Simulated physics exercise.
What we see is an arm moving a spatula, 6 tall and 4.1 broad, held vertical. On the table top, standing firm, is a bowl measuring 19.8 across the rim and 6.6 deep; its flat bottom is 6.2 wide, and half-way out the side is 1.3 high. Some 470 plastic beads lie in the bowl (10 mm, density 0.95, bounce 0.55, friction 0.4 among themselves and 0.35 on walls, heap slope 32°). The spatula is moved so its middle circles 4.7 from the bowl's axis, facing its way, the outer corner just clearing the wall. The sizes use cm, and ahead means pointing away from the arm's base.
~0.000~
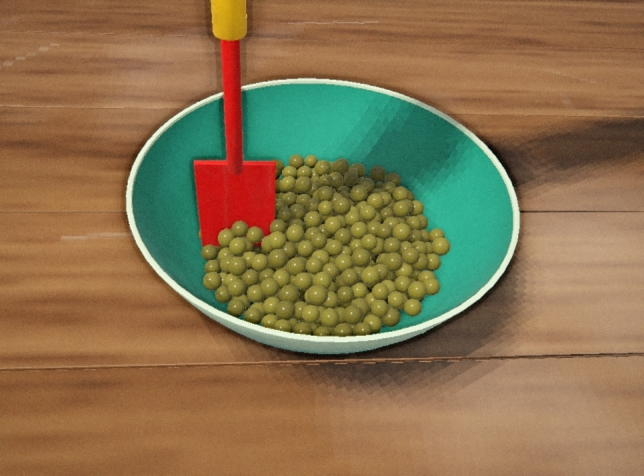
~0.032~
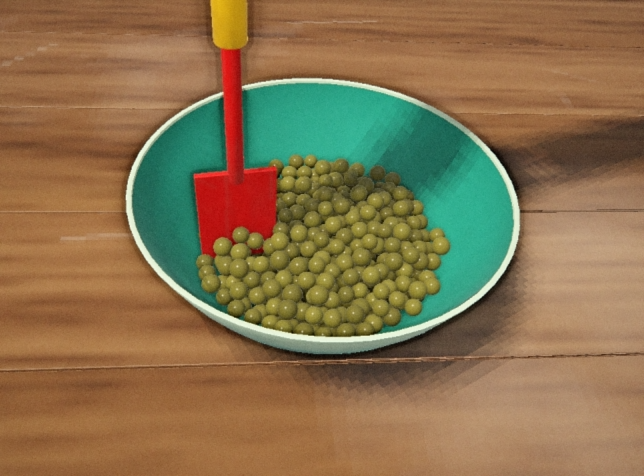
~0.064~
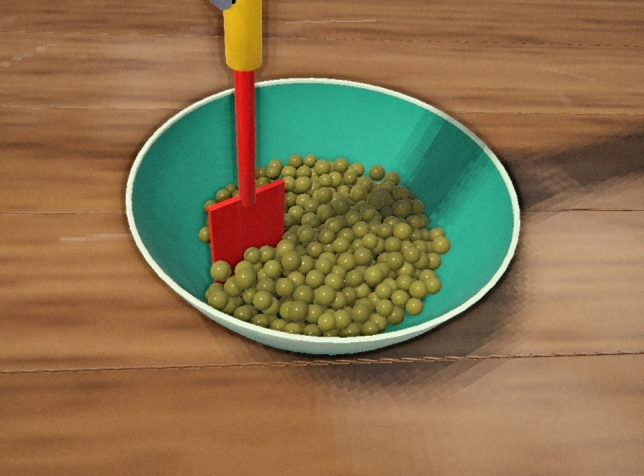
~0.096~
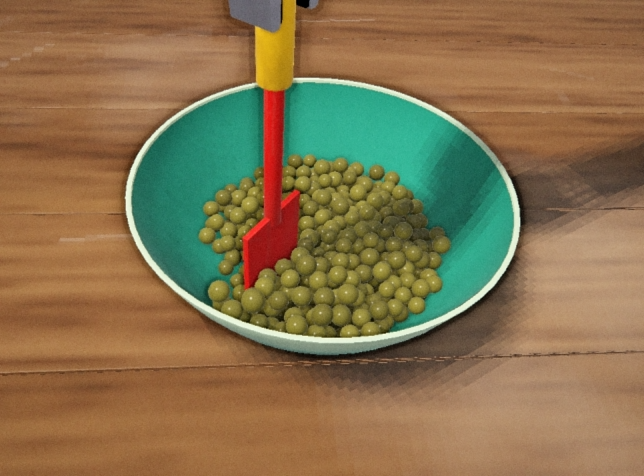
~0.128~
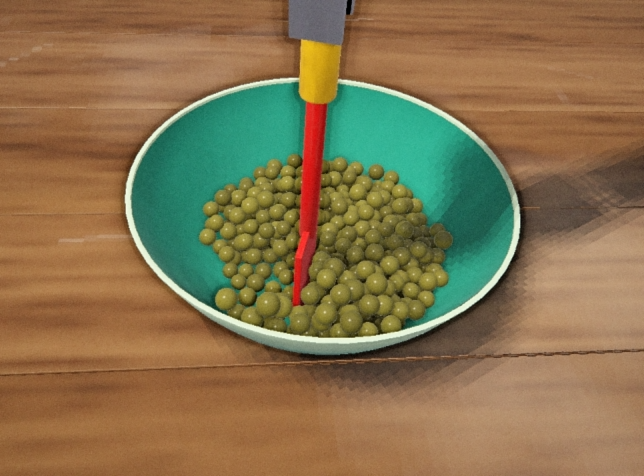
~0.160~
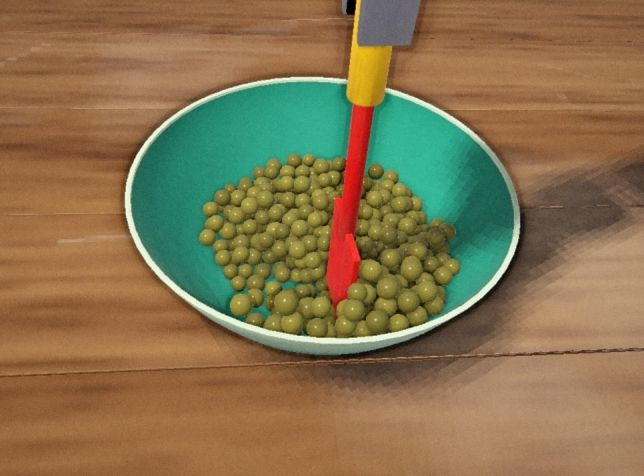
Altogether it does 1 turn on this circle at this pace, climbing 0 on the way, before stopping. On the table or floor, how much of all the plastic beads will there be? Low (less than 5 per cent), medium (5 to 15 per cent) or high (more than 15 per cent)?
The share is medium, between 5 and 15 per cent.
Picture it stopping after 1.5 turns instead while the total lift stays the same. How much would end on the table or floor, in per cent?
Roughly 15 per cent would end up there.
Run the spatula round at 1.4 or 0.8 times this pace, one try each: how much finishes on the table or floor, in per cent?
Estimates in order: Some 25 % and some 5 %.
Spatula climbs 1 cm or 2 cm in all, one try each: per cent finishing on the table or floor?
It comes to about 5 per cent and about 5 per cent.
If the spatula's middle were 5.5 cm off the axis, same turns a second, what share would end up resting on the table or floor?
Then about 5 %.
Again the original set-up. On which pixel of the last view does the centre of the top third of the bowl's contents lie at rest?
(266, 275).
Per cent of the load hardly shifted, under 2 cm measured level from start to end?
Near 15 % of the pieces.
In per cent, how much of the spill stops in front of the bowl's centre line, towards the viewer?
My reading is roughly 30 per cent.
After 0.31 s, 196° round, highest piece 8 above the table; 468 in the bowl, 2 in flight or on the tool.
After 0.45 s, 296° round, highest piece 9 above the table; 449 in the bowl, 10 on the table or floor, 11 in flight or on the tool.
After 0.73 s, 0° round, highest piece 6 above the table; 426 in the bowl, 44 on the table or floor.
After 1.43 s, 0° round, highest piece 6 above the table; 426 in the bowl, 44 on the table or floor.
At rest, 426 in the bowl, 44 on the table or floor. That is 9 % on the table or floor.
